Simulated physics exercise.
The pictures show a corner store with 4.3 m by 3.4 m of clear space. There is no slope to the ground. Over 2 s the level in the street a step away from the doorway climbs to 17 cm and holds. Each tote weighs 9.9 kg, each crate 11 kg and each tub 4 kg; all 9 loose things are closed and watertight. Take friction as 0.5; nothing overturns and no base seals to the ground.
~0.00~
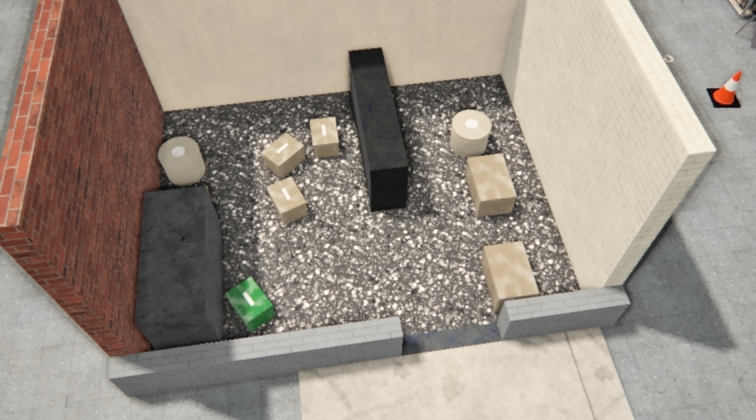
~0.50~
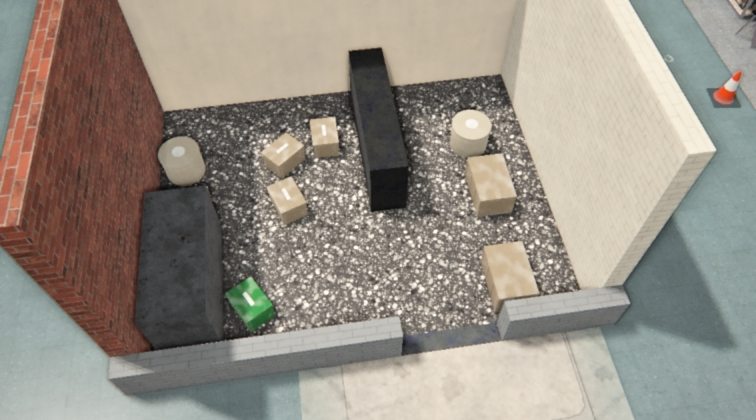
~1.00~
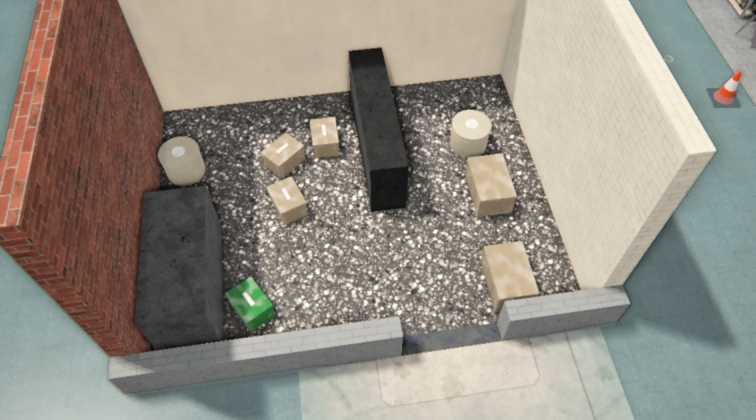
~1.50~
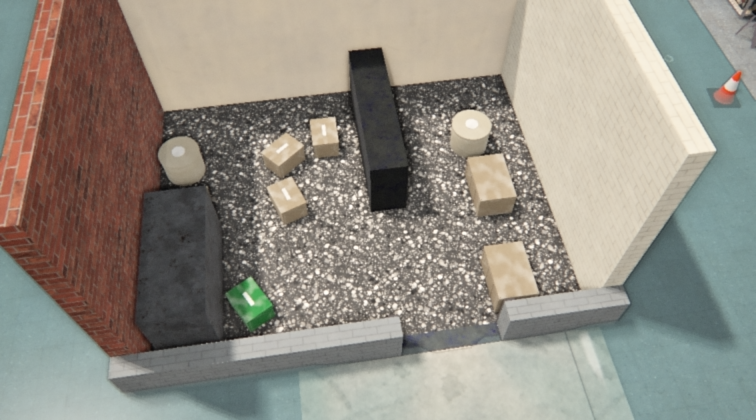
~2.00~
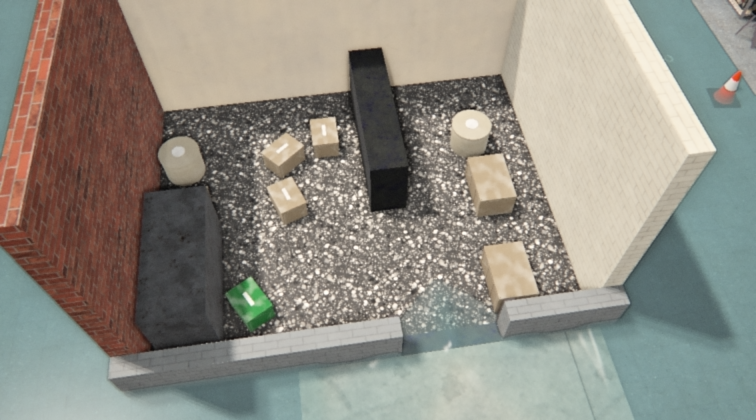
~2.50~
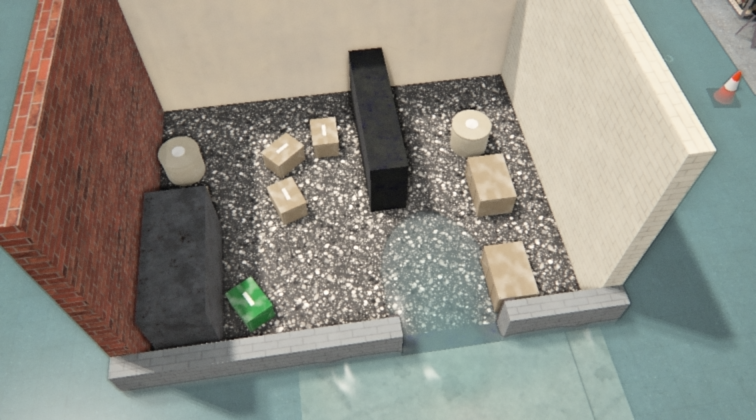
In a walled corner store scattered with crates, tubs and a green tote, shallow water spread over the pavement outside, then crept through the front gap onto the speckled floor, while everything inside stayed put.
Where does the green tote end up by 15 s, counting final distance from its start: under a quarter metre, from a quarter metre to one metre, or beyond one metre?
It stays about where it started.
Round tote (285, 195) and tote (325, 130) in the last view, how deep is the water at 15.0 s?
Close to 12 and 9 centimetres.
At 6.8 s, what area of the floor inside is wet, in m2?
Flooded: Near 11.5 m2.
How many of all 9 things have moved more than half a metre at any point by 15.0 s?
The total is 5.
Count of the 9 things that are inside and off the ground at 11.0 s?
Count: 4.
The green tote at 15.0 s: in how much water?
7 cm, roughly.
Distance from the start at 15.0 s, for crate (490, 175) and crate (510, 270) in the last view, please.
In turn: 60 cm, 120 cm.
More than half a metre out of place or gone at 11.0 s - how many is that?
I make it 3.
After 3.5 s the green tote is near (249, 299), 0.0 m from its start, aground; 0 afloat.
After 6.8 s the green tote is near (249, 299), 0.0 m from its start, aground; 2 afloat.
After 11.0 s the green tote is near (249, 299), 0.0 m from its start, aground; 4 afloat.
After 15.0 s the green tote is near (249, 299), 0.0 m from its start, aground; 8 afloat.
